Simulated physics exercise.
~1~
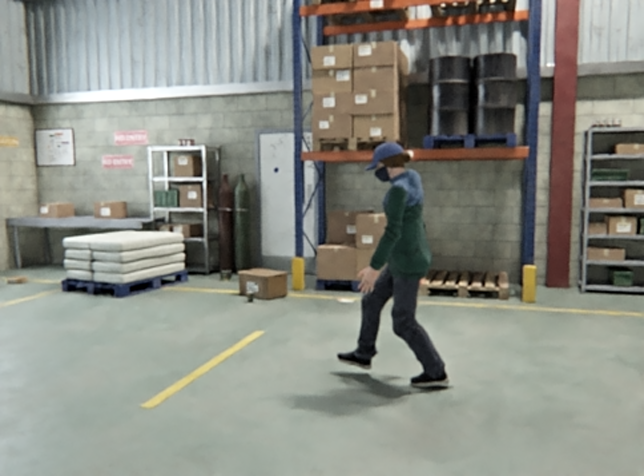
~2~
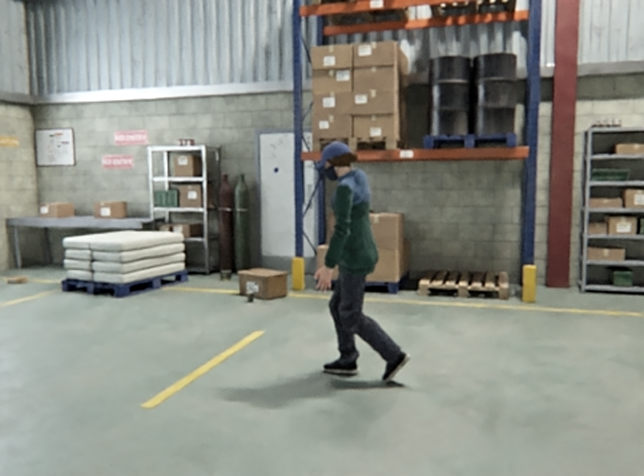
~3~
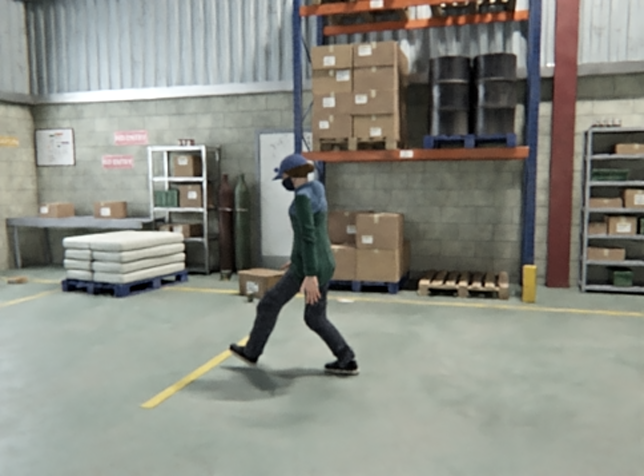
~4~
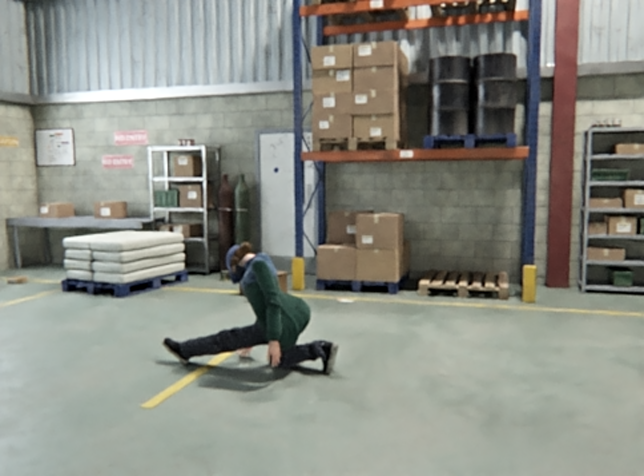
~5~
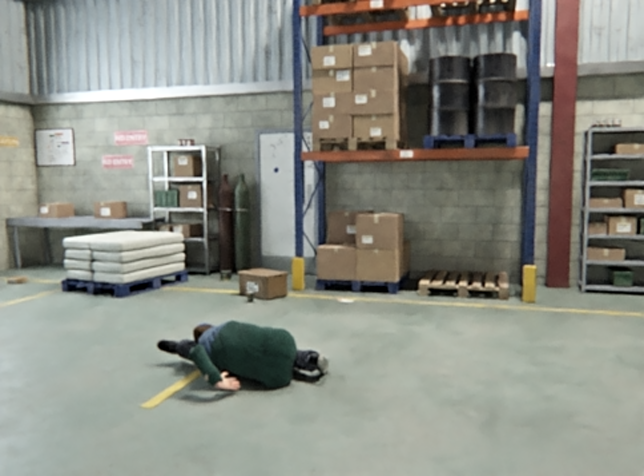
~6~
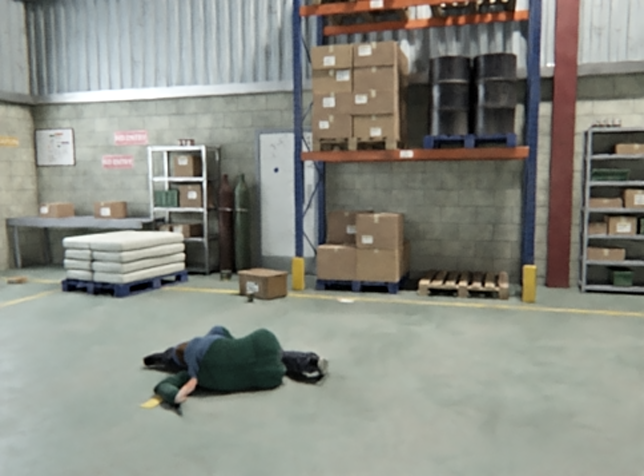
A person in a blue cap, dark face covering, green top and dark trousers walks leftward across a grey warehouse floor, seen from a fixed view across the room. Behind stand an orange and blue rack of cartons and black drums, white sacks on a blue pallet at left, and grey shelves at right. Nearing a yellow floor stripe, the walker takes a long stride, then sinks into a low split with the front leg stretched across it. The body folds forward and down, hands near the floor. It ends slumped in a heap, lying still beside the stripe, hips and chest short of it.
